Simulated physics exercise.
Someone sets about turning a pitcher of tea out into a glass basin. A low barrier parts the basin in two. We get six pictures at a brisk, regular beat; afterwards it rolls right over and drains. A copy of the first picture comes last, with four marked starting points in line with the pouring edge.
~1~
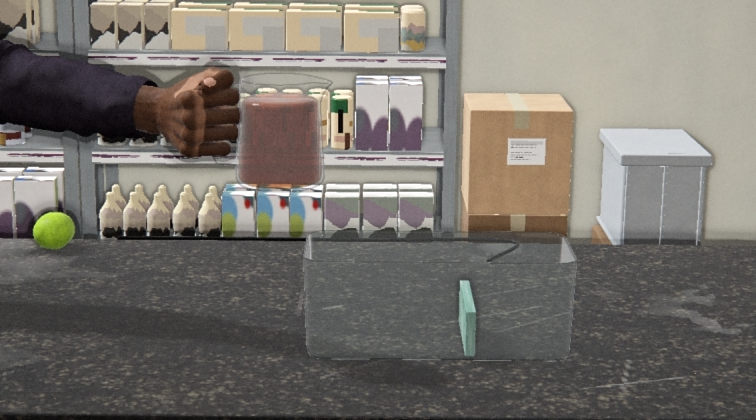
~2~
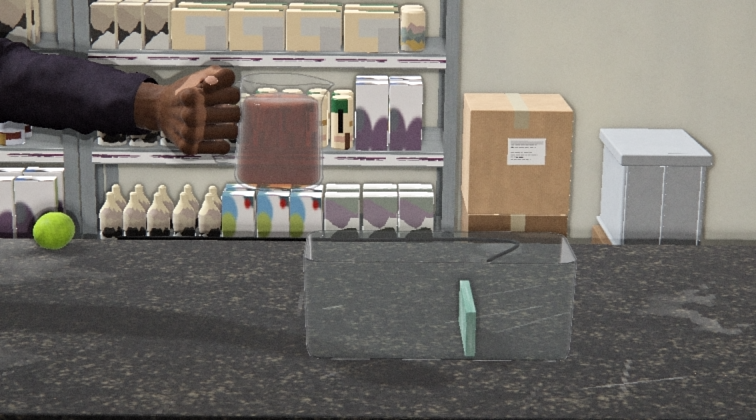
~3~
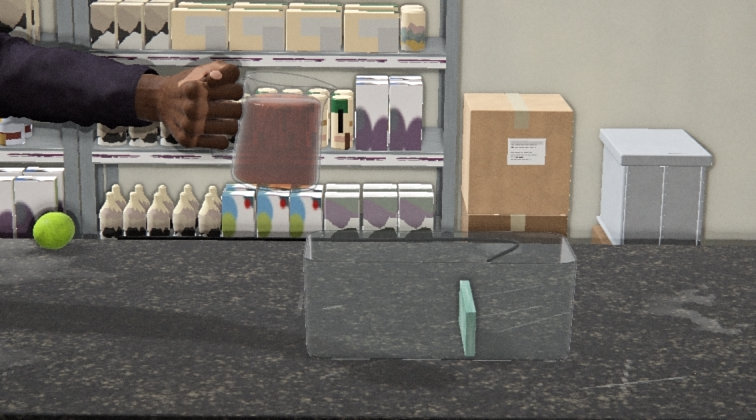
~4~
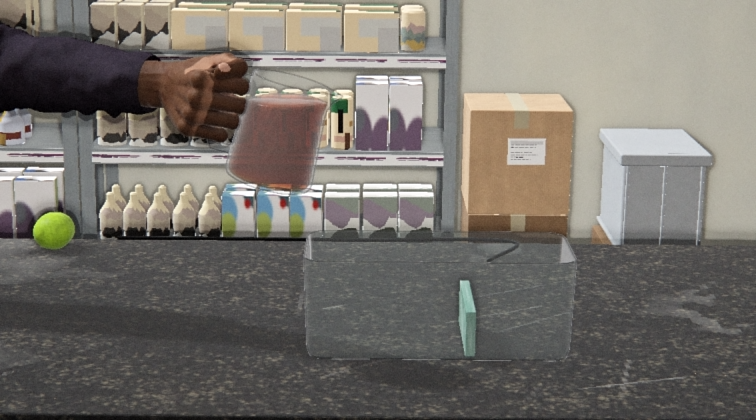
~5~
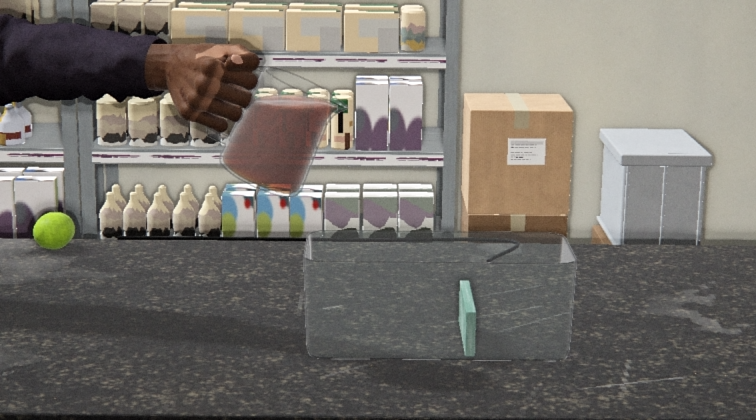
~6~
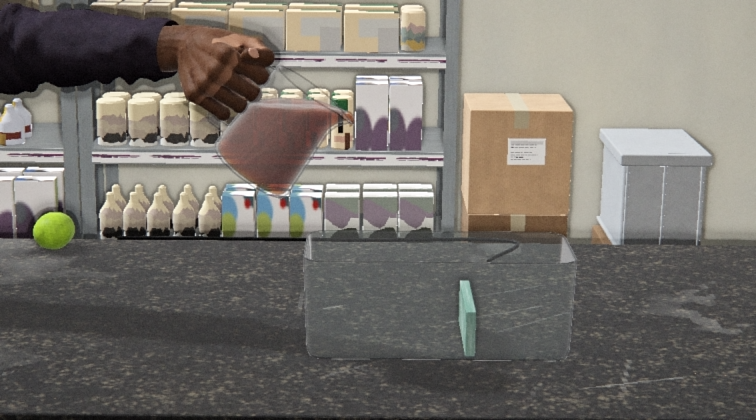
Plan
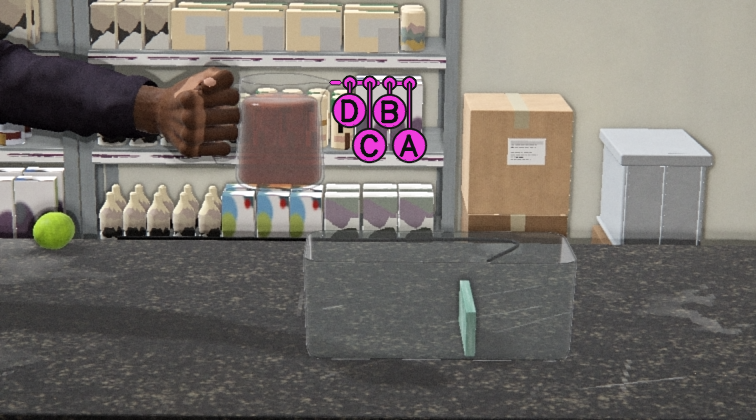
On a dark speckled counter before stocked shelves, a hand at the left holds a clear pitcher of reddish-brown liquid above a glass basin with a low green barrier, then gradually tilts it rightward until the liquid reaches its lip.
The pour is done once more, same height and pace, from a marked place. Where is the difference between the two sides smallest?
A.
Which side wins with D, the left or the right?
The left one.
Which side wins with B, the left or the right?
The left side.
On the marked copy, A at (409, 83); B at (389, 83); C at (369, 83); D at (349, 82).
Choosing A, about 47 % ends left of the wall and 51 % right of it.
Choosing B, about 85 % ends left of the wall and 12 % right of it; 3 % is lost outside.
Choosing C, about 95 % ends left of the wall and 2 % right of it; 3 % is lost outside.
Choosing D, about 96 % ends left of the wall and 2 % right of it.
